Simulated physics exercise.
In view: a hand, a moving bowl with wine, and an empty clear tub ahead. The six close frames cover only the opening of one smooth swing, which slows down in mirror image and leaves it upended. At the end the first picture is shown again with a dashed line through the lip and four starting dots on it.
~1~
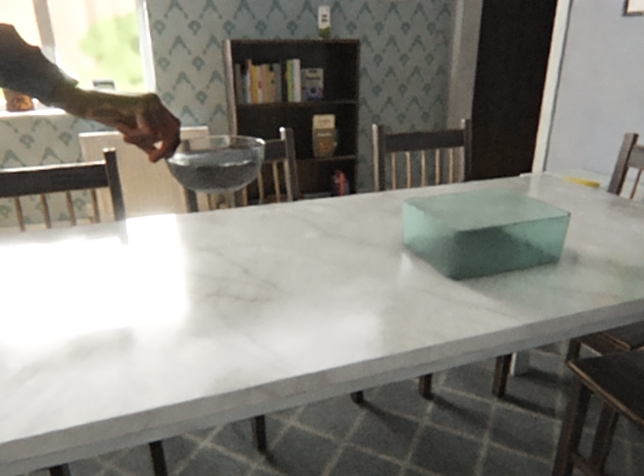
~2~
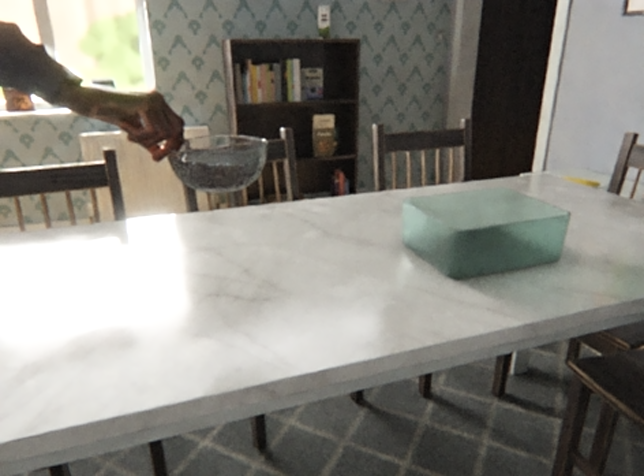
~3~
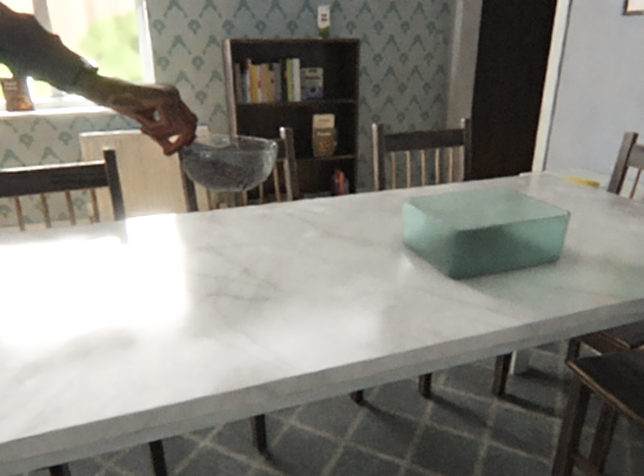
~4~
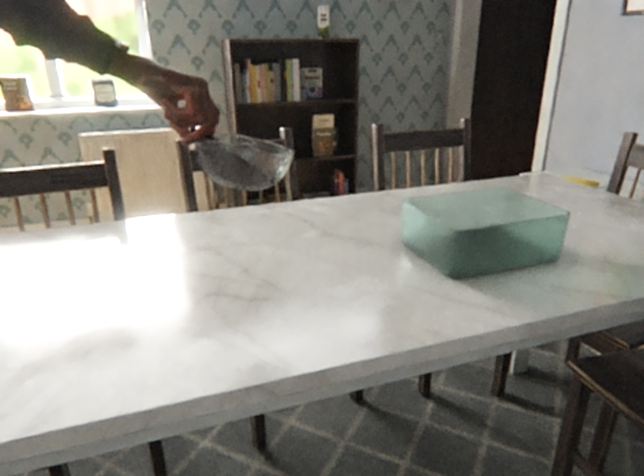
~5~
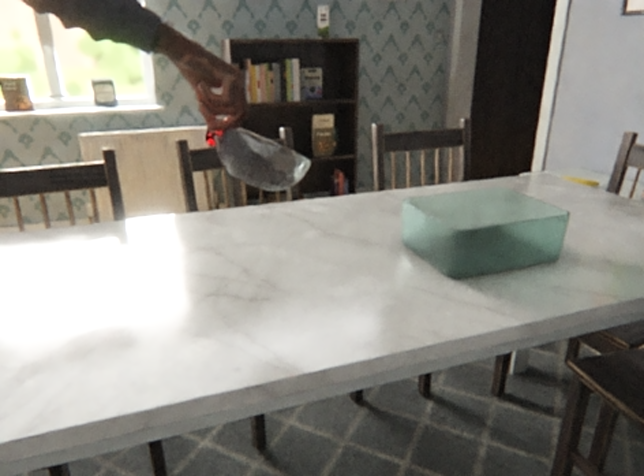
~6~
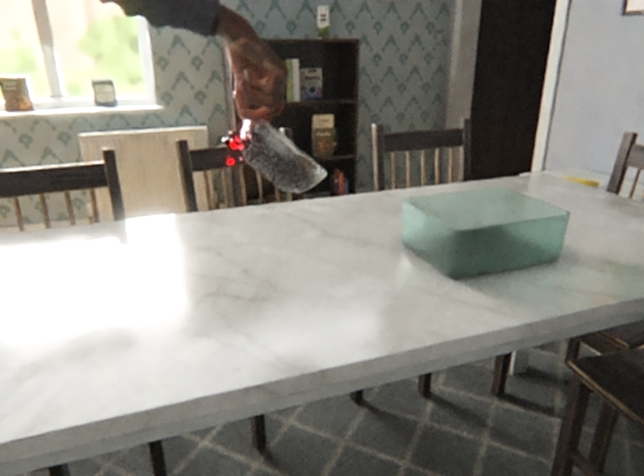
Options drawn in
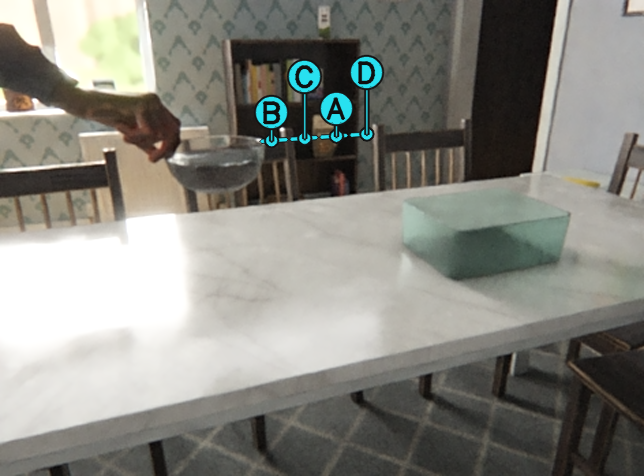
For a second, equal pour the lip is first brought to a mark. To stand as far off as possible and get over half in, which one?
Take C.
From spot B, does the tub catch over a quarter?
No.
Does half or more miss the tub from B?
Yes, that goes wrong.
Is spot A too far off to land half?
No, not at all.
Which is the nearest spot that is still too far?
That would be B.
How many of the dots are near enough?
Three of the four.
In cyan, A at (336, 136); B at (271, 140); C at (304, 138); D at (366, 134).
With A, about 66 % lands in the tub, 6 % falls short and 27 % goes beside or beyond.
With B, about 20 % lands in the tub, 75 % falls short and 6 % goes beside or beyond.
With C, about 66 % lands in the tub, 18 % falls short and 16 % goes beside or beyond.
With D, about 75 % lands in the tub, 11 % falls short and 13 % goes beside or beyond.
